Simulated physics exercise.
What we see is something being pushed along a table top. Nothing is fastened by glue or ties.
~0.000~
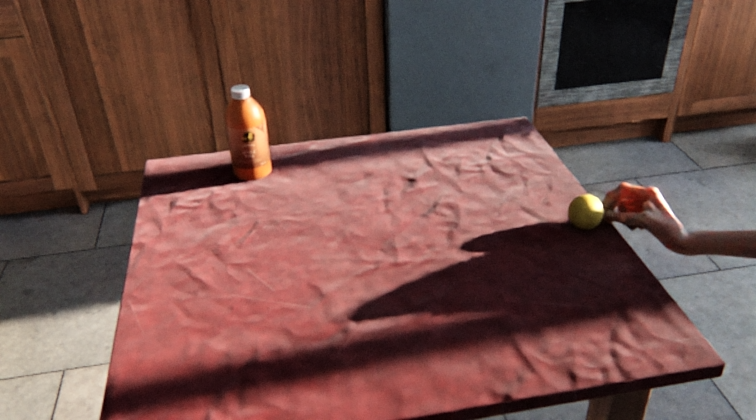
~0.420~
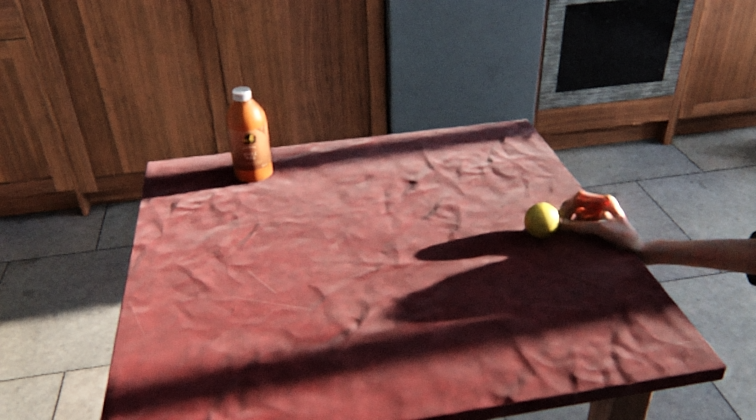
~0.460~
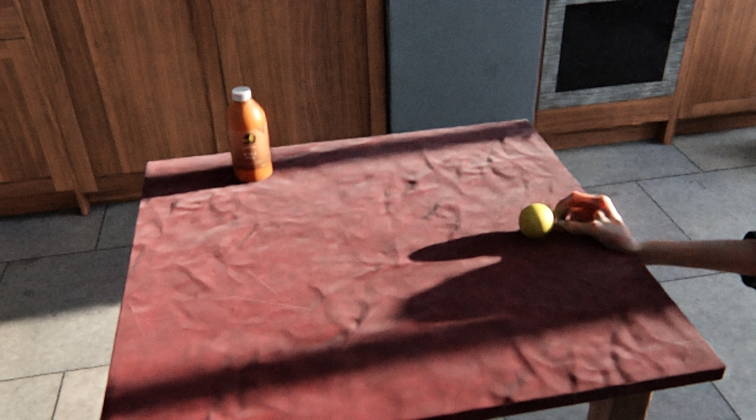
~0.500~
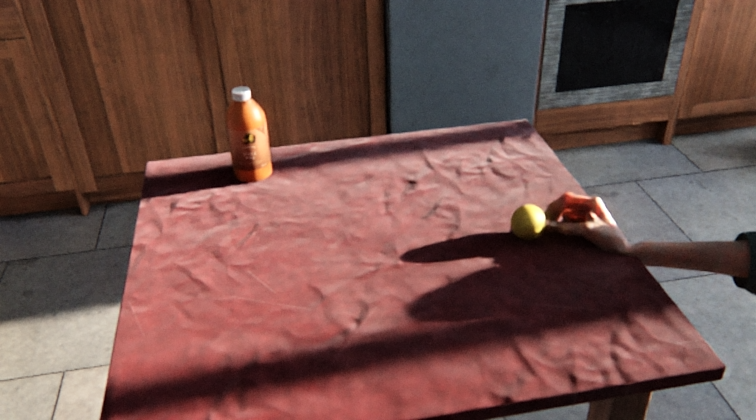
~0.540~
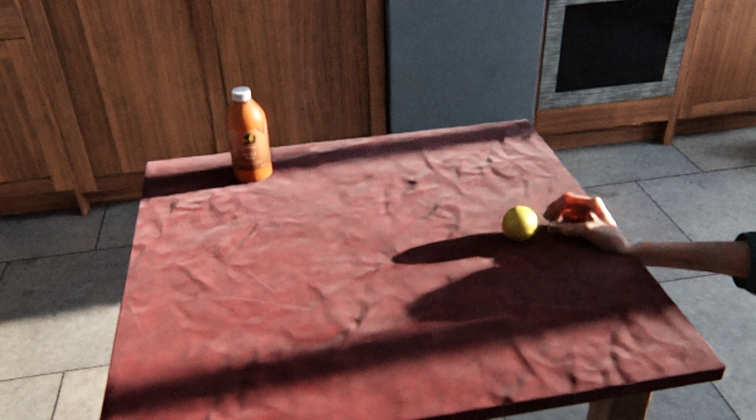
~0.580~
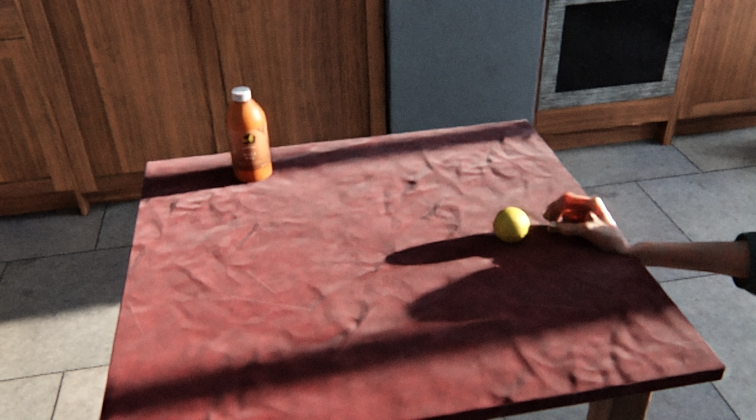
A hand pushed a yellow lemon leftward across a dark red, wrinkled table top, then the lemon rolled a little farther left, away from the fingers, while an orange bottle stood still near the back.
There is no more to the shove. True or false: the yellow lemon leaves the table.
False.
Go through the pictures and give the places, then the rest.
The first frame shows under the hand; yellow lemon (586, 212).
The second frame shows under the hand; yellow lemon (542, 221).
The third frame shows under the hand; yellow lemon (536, 221).
The fourth frame shows yellow lemon (528, 222).
The fifth frame shows yellow lemon (520, 224) rolled a little.
The sixth frame shows yellow lemon (511, 225) rolled a little.
After 0.78 s, yellow lemon rolled about its own width near (474, 230).
After 0.98 s, yellow lemon rolled well along near (444, 234).
After 1.28 s, yellow lemon rolled well along near (414, 238).
At rest (2.0 s), moved from the start, yellow lemon. Seen from the same camera at the end, yellow lemon near (402, 240).
